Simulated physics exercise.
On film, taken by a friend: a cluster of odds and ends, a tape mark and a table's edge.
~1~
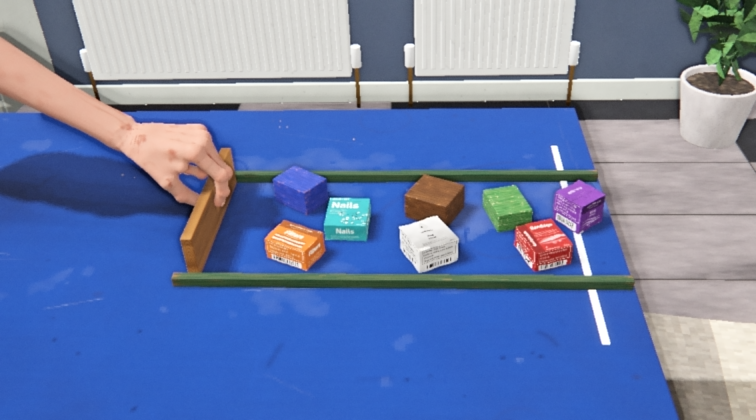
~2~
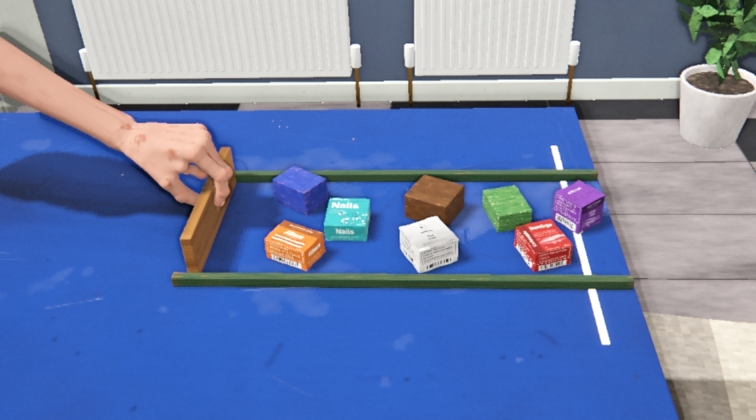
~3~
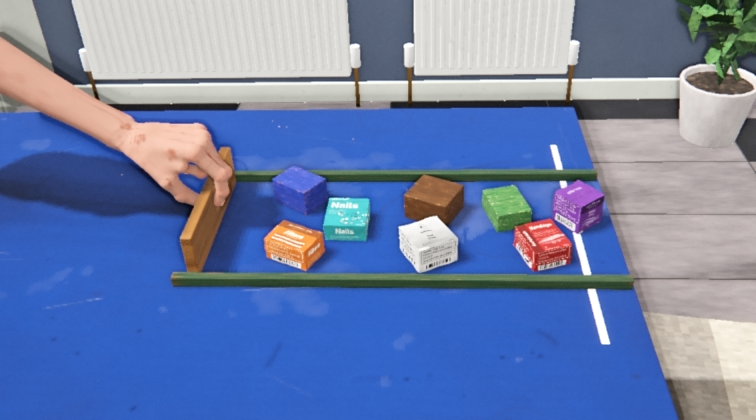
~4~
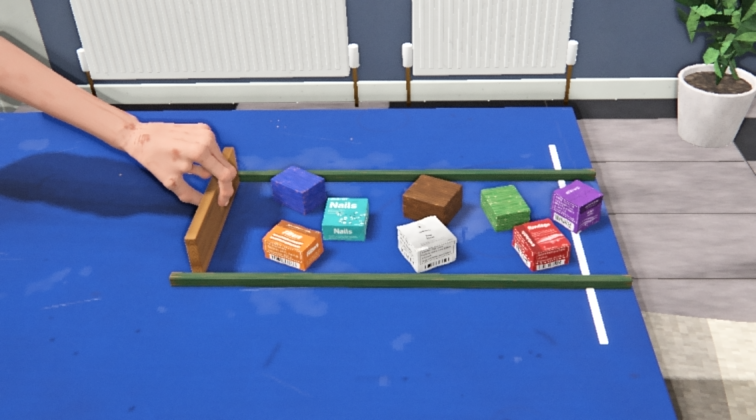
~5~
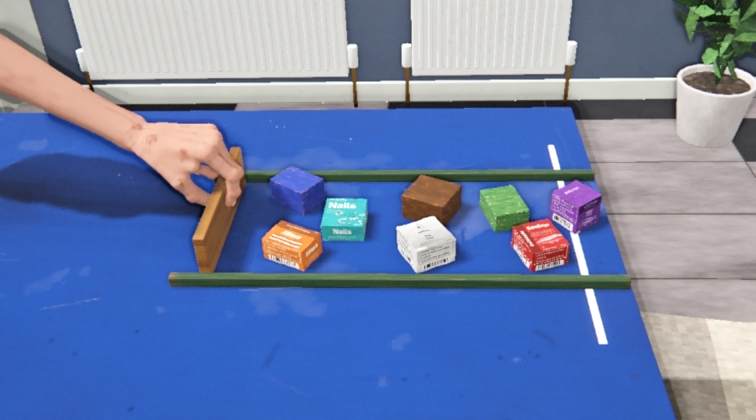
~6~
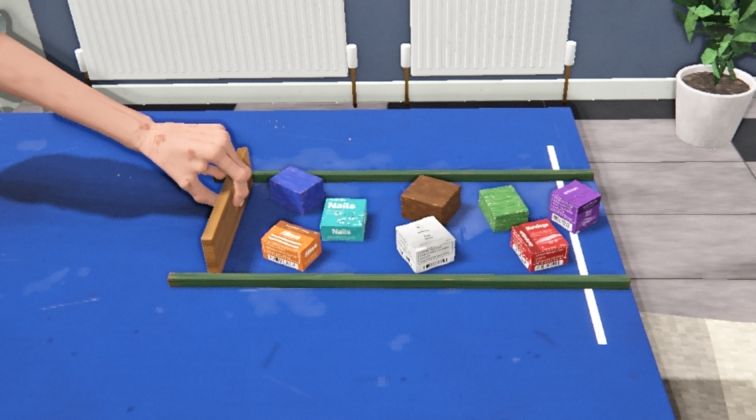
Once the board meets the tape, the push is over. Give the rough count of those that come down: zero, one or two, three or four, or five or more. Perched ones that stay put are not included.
Fallen: At least five.
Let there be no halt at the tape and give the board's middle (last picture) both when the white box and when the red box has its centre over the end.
The middle is at (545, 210) when it's the white box, and at (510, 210) when it's the red box.
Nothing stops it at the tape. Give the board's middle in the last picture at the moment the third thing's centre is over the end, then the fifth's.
At (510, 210) for the third, at (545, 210) for the fifth.
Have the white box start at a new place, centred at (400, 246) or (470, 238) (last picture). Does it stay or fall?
Taking the two spots in turn, it gets knocked off and then gets knocked off.
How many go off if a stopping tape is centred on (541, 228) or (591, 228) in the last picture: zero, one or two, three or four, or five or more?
The falls would be either three or four; five or more.
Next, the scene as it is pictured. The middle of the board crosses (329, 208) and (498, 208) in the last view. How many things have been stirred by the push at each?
I count 3 first and 8 after.
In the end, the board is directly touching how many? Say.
All in all, 3.
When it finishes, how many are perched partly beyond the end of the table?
I count 3 overhanging.
A little later, none off yet; purple box at rest near (575, 207); red box at rest near (539, 245); green block at rest near (503, 208).
Next, none off yet; purple box moving near (585, 209); red box moving near (551, 246); green block shifted about its own width near (541, 212).
Later still, one off so far; purple box dropping; red box shifted well along near (634, 255); green block tilted a little near (624, 223).
When it is over, the number that fall off is five or more; down, white box, brown block, green block, red box and purple box.
